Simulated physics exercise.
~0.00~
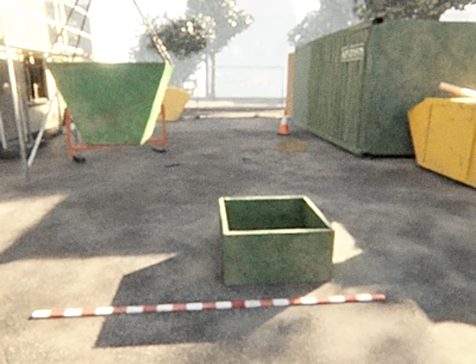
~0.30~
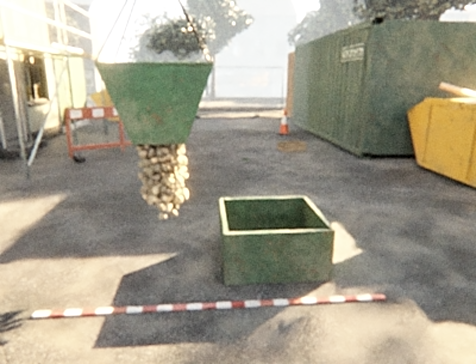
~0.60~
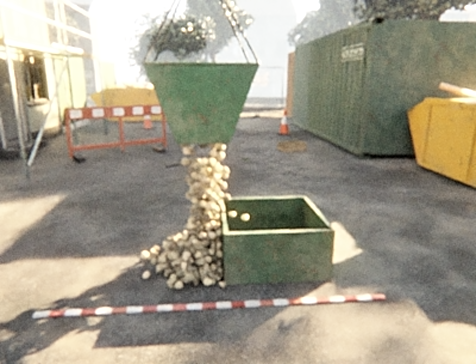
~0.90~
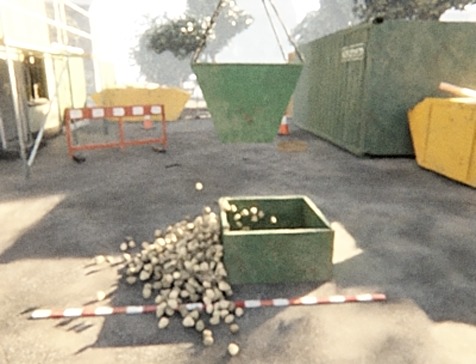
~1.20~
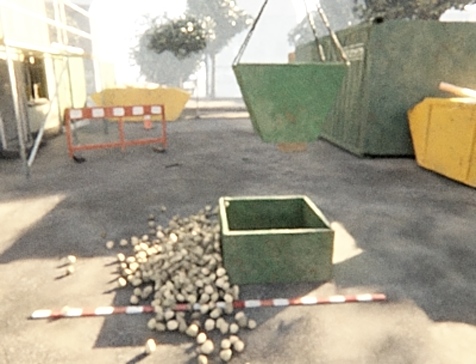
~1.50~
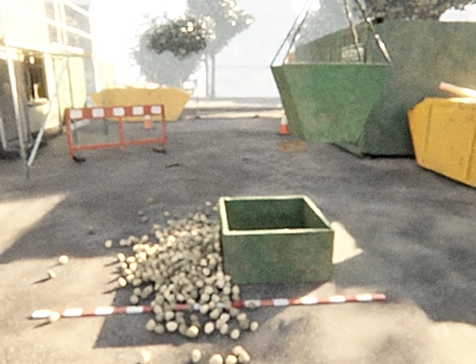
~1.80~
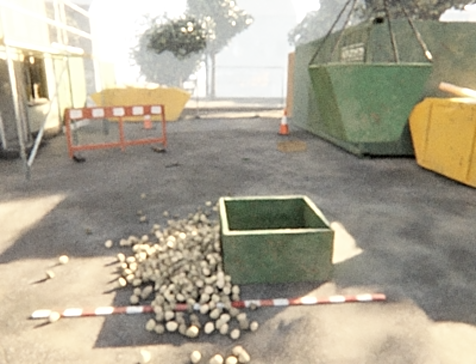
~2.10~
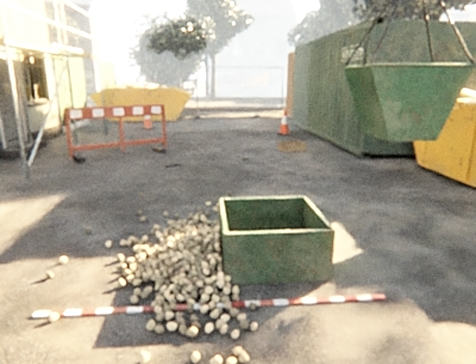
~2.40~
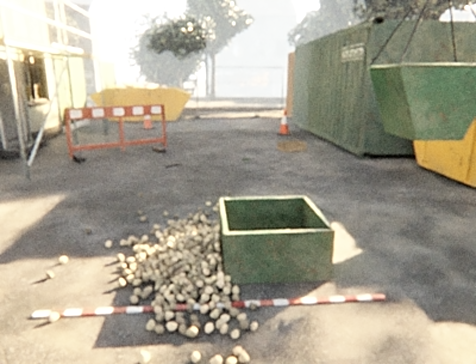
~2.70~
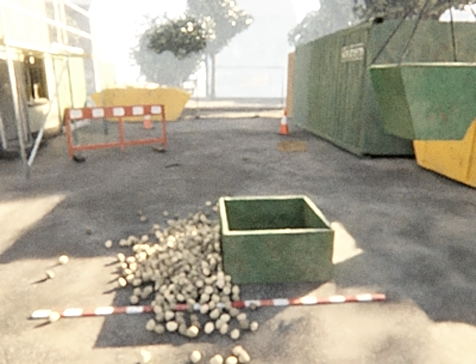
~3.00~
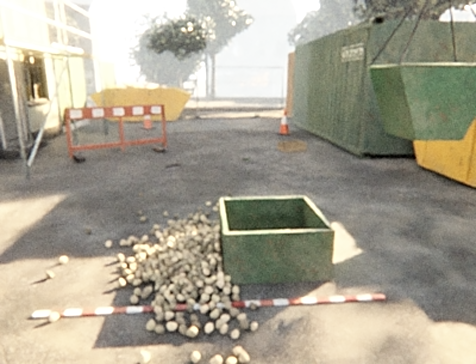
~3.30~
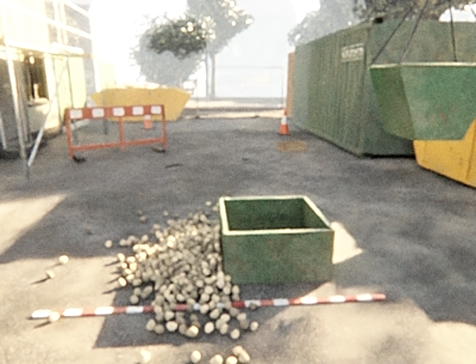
The clip shows a green skip moving right across a yard while pale cobbles pour from its bottom, mostly landing left of an open green bin and spreading over a red and white strip. The emptied skip continues right and stops, leaving the heap beside the bin.
